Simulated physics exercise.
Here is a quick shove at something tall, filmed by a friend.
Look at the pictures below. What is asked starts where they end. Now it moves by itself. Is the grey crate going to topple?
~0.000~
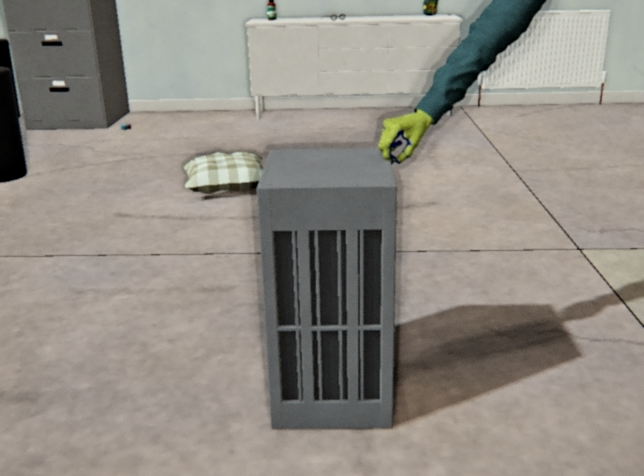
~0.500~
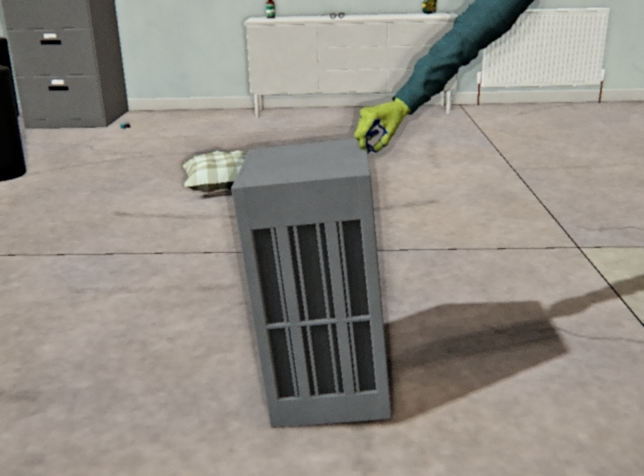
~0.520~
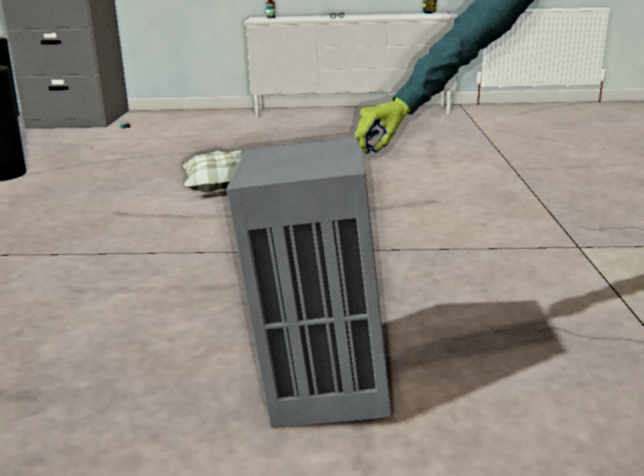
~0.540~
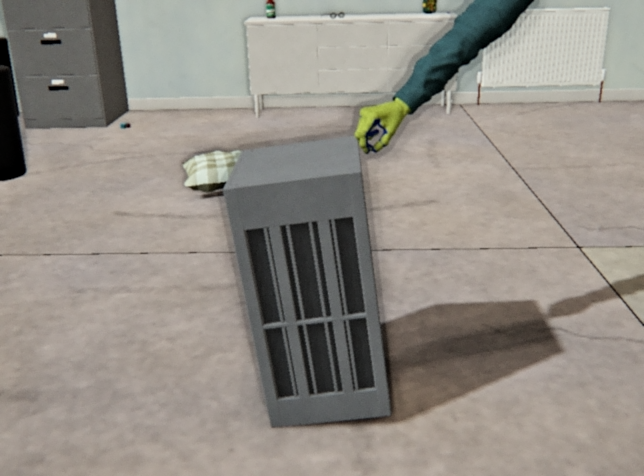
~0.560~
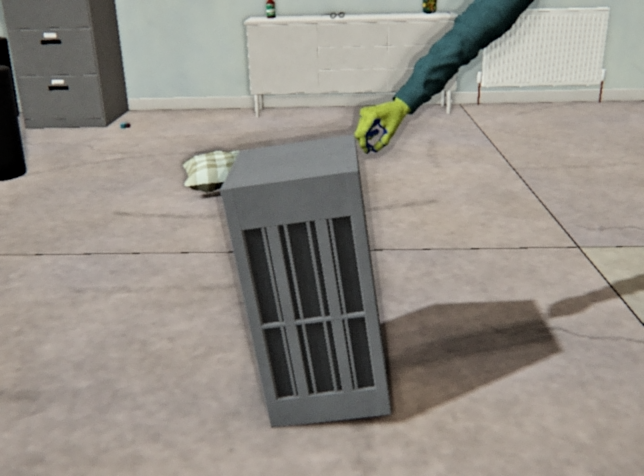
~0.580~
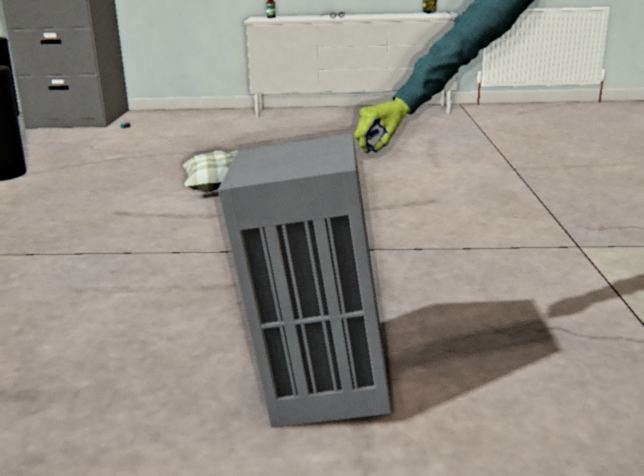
In the end the grey crate returns to its base.
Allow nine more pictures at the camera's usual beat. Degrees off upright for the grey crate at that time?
It would lean something like 4° by then.
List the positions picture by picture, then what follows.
The first picture shows grey crate (330, 287) upright.
The second picture shows grey crate (318, 281) 5° off upright.
The third picture shows grey crate (316, 281) 6° off upright.
The fourth picture shows grey crate (315, 280) 7° off upright.
The fifth picture shows grey crate (313, 279) 7° off upright.
The sixth picture shows grey crate (312, 279) 8° off upright.
By 0.82 s, grey crate upright near (329, 285).
By 1.18 s, grey crate upright near (327, 284).
When it is over (3.5 s), the grey crate settles on its feet, near (330, 285).
